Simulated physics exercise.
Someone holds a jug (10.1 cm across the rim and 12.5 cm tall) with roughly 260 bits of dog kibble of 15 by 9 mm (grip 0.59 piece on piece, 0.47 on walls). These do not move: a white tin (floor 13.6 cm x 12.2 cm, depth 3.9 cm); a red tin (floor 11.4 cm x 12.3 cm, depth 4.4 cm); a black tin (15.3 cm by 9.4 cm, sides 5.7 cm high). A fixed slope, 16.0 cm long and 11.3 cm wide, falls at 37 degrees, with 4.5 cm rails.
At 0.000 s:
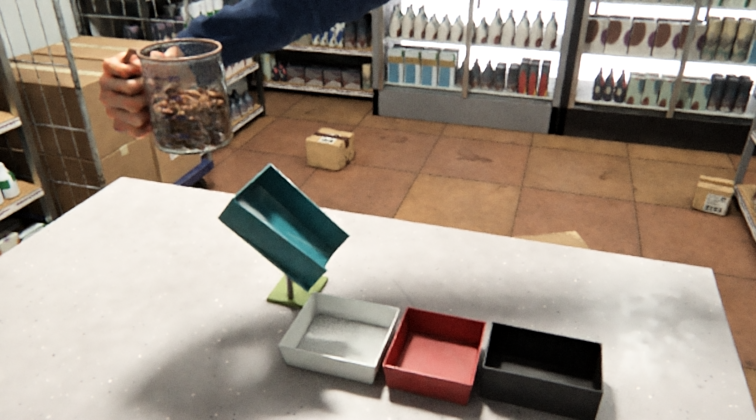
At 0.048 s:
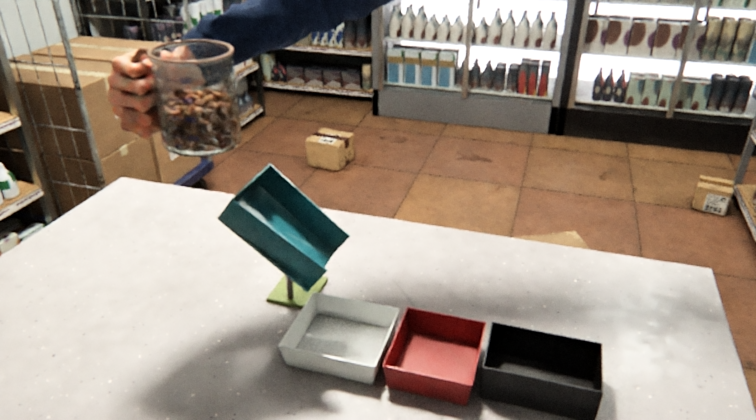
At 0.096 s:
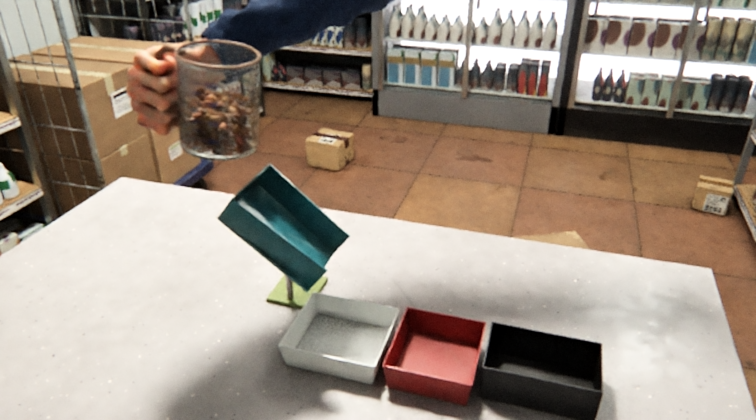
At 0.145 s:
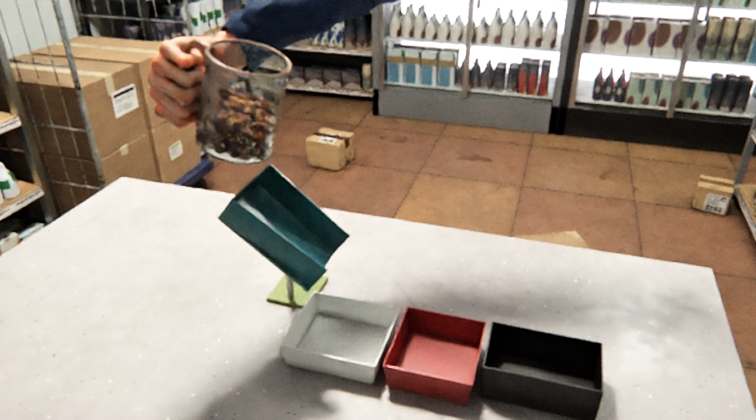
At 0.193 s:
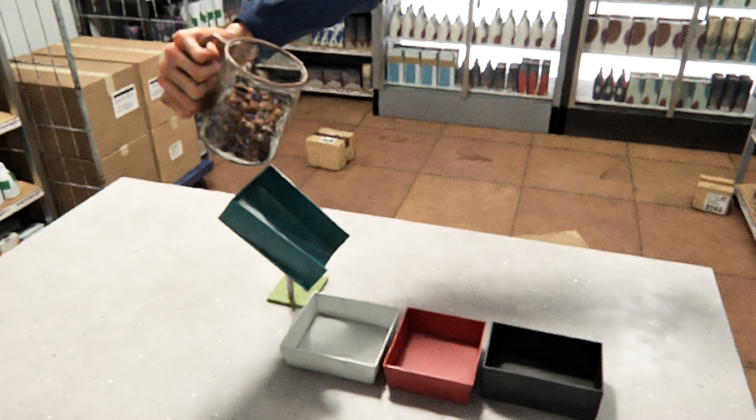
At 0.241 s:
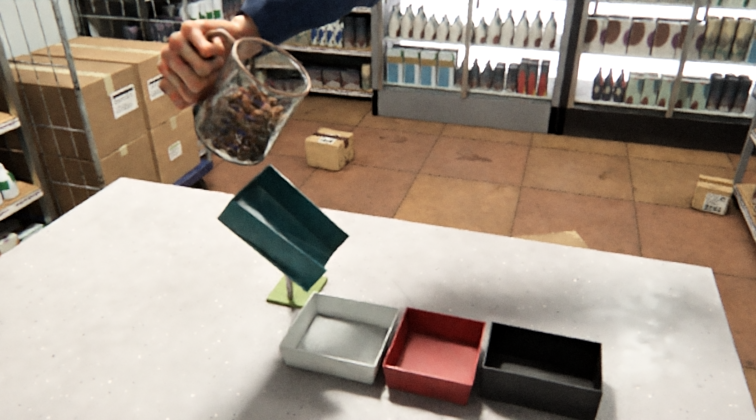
A hand moves a clear jug of brown bits right and tilts it above a teal chute.
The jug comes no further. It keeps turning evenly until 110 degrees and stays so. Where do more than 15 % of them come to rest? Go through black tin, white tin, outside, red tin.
Black tin under, white tin over, outside under, red tin under.
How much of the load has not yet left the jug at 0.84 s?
Roughly 85 per cent.
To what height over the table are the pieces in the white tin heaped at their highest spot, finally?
About 3.0 cm.
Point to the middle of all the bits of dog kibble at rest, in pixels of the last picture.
Near (342, 338).
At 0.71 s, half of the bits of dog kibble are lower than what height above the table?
About 38 cm.
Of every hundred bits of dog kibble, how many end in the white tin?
Some 50 per cent.
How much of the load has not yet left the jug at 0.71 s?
Roughly 100 per cent.
After 0.42 s, tilt 70 degrees; jug 100 %; middle of all pieces near (236, 114).
After 0.57 s, tilt 99 degrees; jug 100 %; middle of all pieces near (233, 105).
Then, at 0.71 s, tilt 110 degrees; jug 100 %; middle of all pieces near (241, 111).
After 0.84 s, tilt 110 degrees; jug 85 %, slope 15 %; middle of all pieces near (257, 129).
By 2.7 s all is still; red tin 10 %, outside 5 %, jug 35 %, black tin 0 %, slope 0 %, white tin 50 %.
